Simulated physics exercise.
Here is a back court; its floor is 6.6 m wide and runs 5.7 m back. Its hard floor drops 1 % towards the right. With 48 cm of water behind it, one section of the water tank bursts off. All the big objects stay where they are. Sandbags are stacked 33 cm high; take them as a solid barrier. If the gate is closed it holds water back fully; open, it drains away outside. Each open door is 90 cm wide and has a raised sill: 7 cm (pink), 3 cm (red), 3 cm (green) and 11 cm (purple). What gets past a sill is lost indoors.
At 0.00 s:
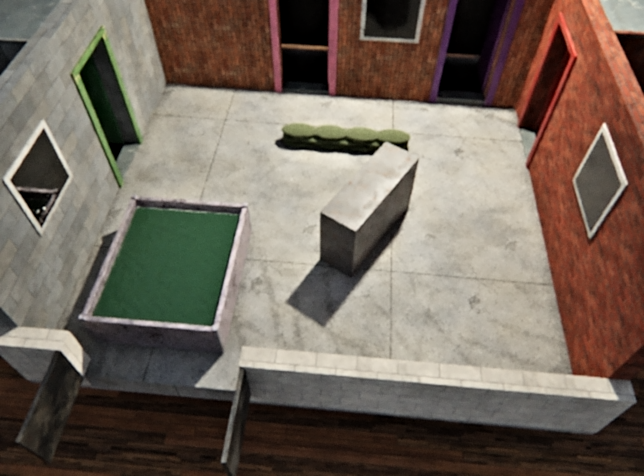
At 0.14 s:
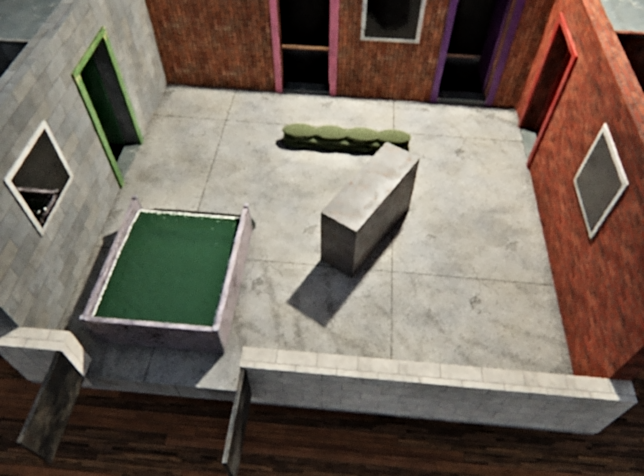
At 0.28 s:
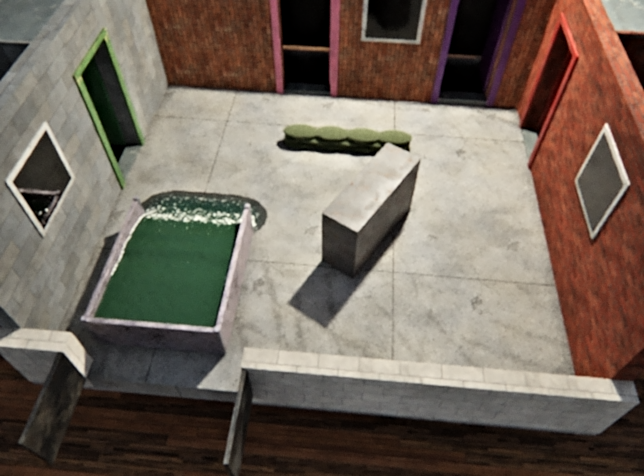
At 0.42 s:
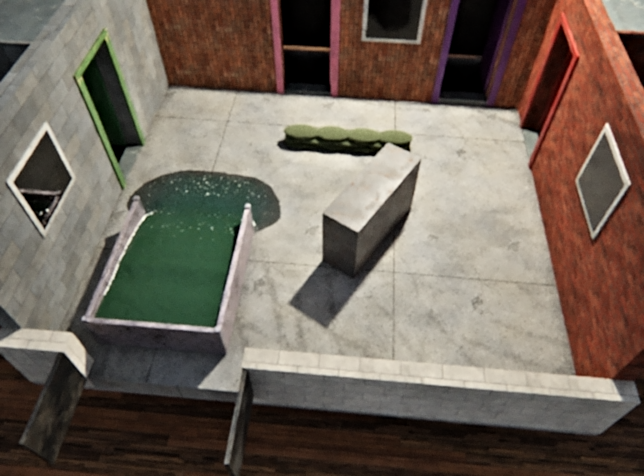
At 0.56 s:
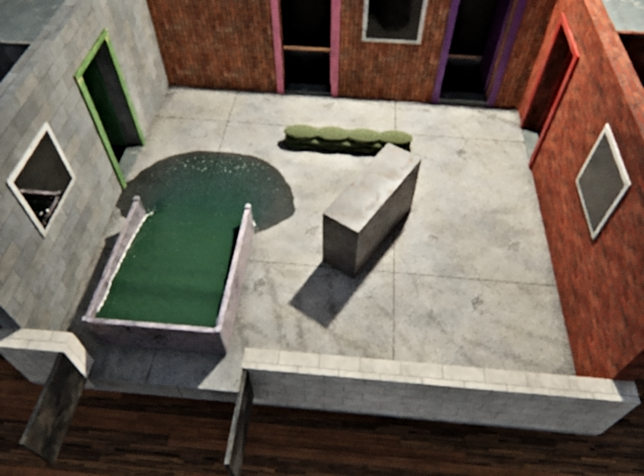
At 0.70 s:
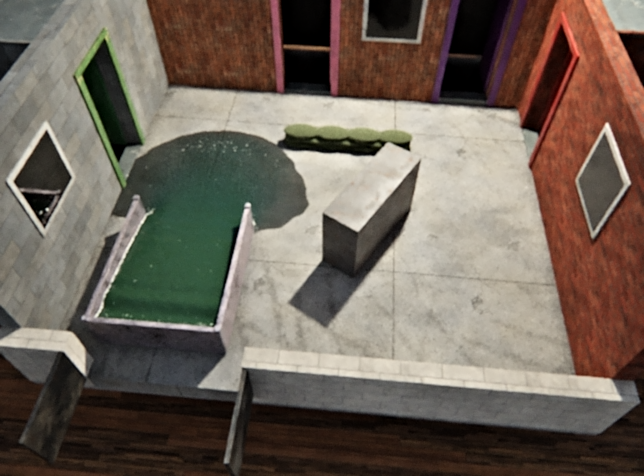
Green water pouring out over the far side of a water tank and spreading in a widening pool across a walled court's pale floor.
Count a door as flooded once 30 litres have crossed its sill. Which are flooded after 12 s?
The water let in: At the pink door it exceeds the limit; at the red door it goes over the limit; at the green door it exceeds the limit; at the purple door it stays under the limit.
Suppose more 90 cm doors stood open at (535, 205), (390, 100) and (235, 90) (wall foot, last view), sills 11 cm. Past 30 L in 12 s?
In that order: Not over, below, above.
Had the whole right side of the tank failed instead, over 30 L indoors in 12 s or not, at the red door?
Then: Red over.
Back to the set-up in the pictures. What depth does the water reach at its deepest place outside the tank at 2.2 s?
About 28 cm.
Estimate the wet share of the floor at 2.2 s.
Near 30 per cent is wet.
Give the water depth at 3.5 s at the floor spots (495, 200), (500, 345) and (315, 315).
About 2, 0 and 0 cm.
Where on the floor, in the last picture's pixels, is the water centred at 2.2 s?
Near (215, 182).
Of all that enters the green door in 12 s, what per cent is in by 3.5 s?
About 50 per cent.
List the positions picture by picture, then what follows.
Still water, 48 cm deep, in the water tank at (172, 261), in the first frame.
Water pours out on the water tank's far side and has run 0.8 m, to a hidden place; typically 9 cm deep outside, 48 cm at the water tank's back, in the second frame.
Water pours out on the water tank's far side and has run 1.0 m, to (261, 214); typically 9 cm deep outside, 48 cm at the water tank's back, in the third frame.
Water pours out on the water tank's far side and has run 1.3 m, to (166, 178); typically 7 cm deep outside, 48 cm at the water tank's back, in the fourth frame.
Water pours out on the water tank's far side and has run 1.7 m, to (249, 159); typically 6 cm deep outside, 48 cm at the water tank's back, in the fifth frame.
Water pours out on the water tank's far side and has run 2.1 m, to (241, 136); typically 5 cm deep outside, 42 cm at the water tank's back, in the sixth frame.
After 1.4 s water covers 30 % of the floor and is deepest (20 cm) near (216, 222); pink door not reached, red door not reached, green door 8 cm at the sill, 1 L in, purple door not reached.
After 2.2 s water covers 30 % of the floor and is deepest (28 cm) near (176, 92); pink door 16 cm at the sill, 15 L in, red door not reached, green door 8 cm at the sill, 16 L in, purple door not reached.
After 3.5 s water covers 45 % of the floor and is deepest (18 cm) near (153, 123); pink door 13 cm at the sill, 60 L in, red door not reached, green door 6 cm at the sill, 35 L in, purple door 1 cm at the sill, 0 L in.
After 7.0 s water covers 70 % of the floor and is deepest (13 cm) near (512, 109); pink door 6 cm at the sill, 78 L in, red door 11 cm at the sill, 65 L in, green door 5 cm at the sill, 62 L in, purple door 6 cm at the sill, 0 L in.
After 12.0 s water covers 85 % of the floor and is deepest (7 cm) near (573, 403); pink door 3 cm at the sill, 78 L in, red door 7 cm at the sill, 167 L in, green door 1 cm at the sill, 66 L in, purple door 6 cm at the sill, 0 L in.
